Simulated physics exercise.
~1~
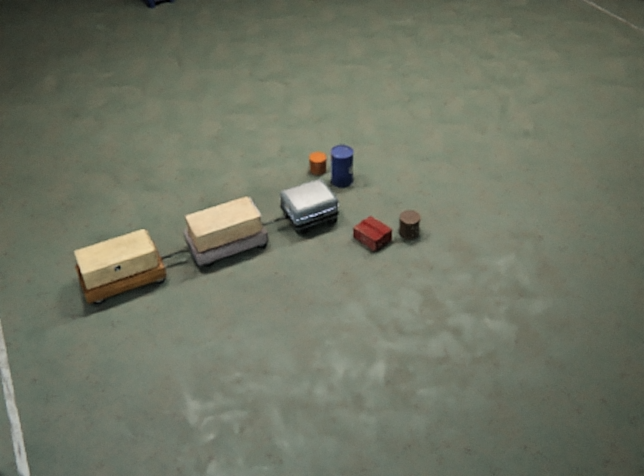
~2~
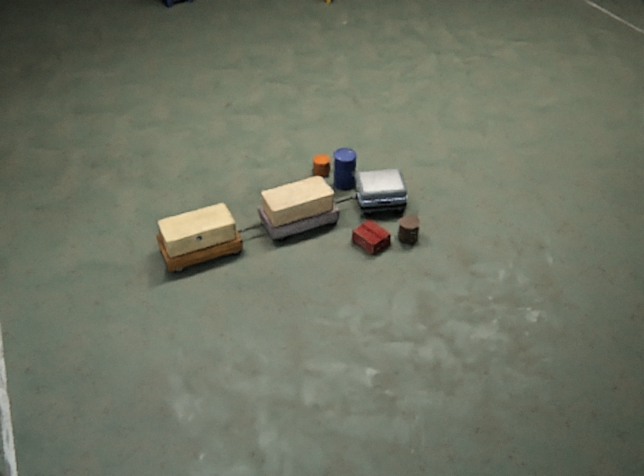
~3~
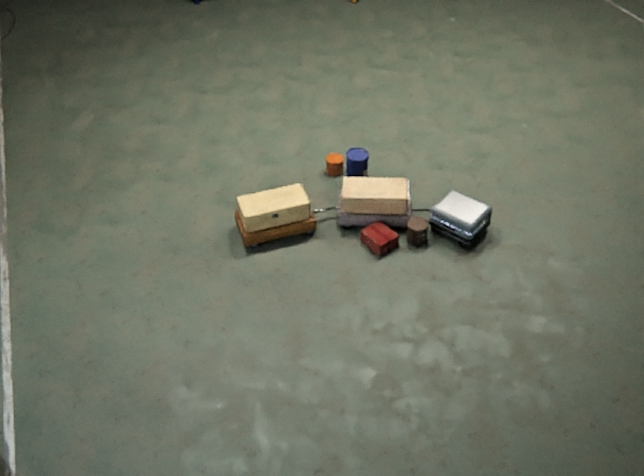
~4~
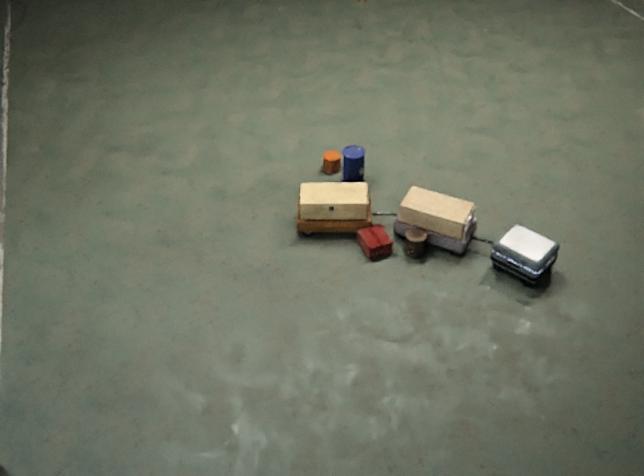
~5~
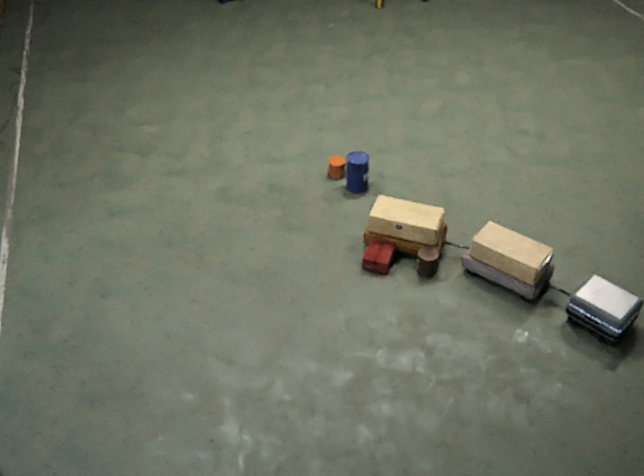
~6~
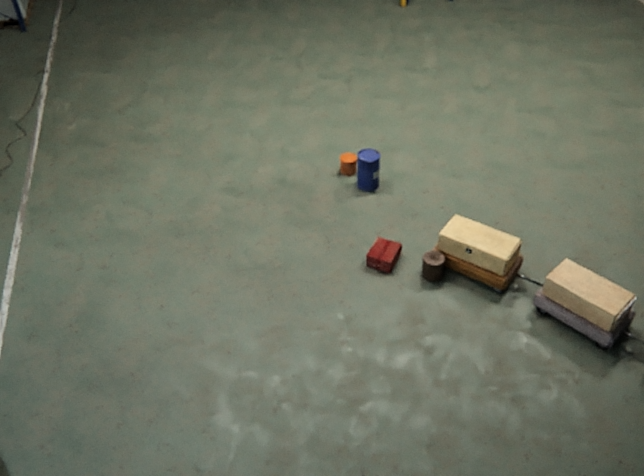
A small tug pulls two carts right between containers, nudging the red box and brown pail.
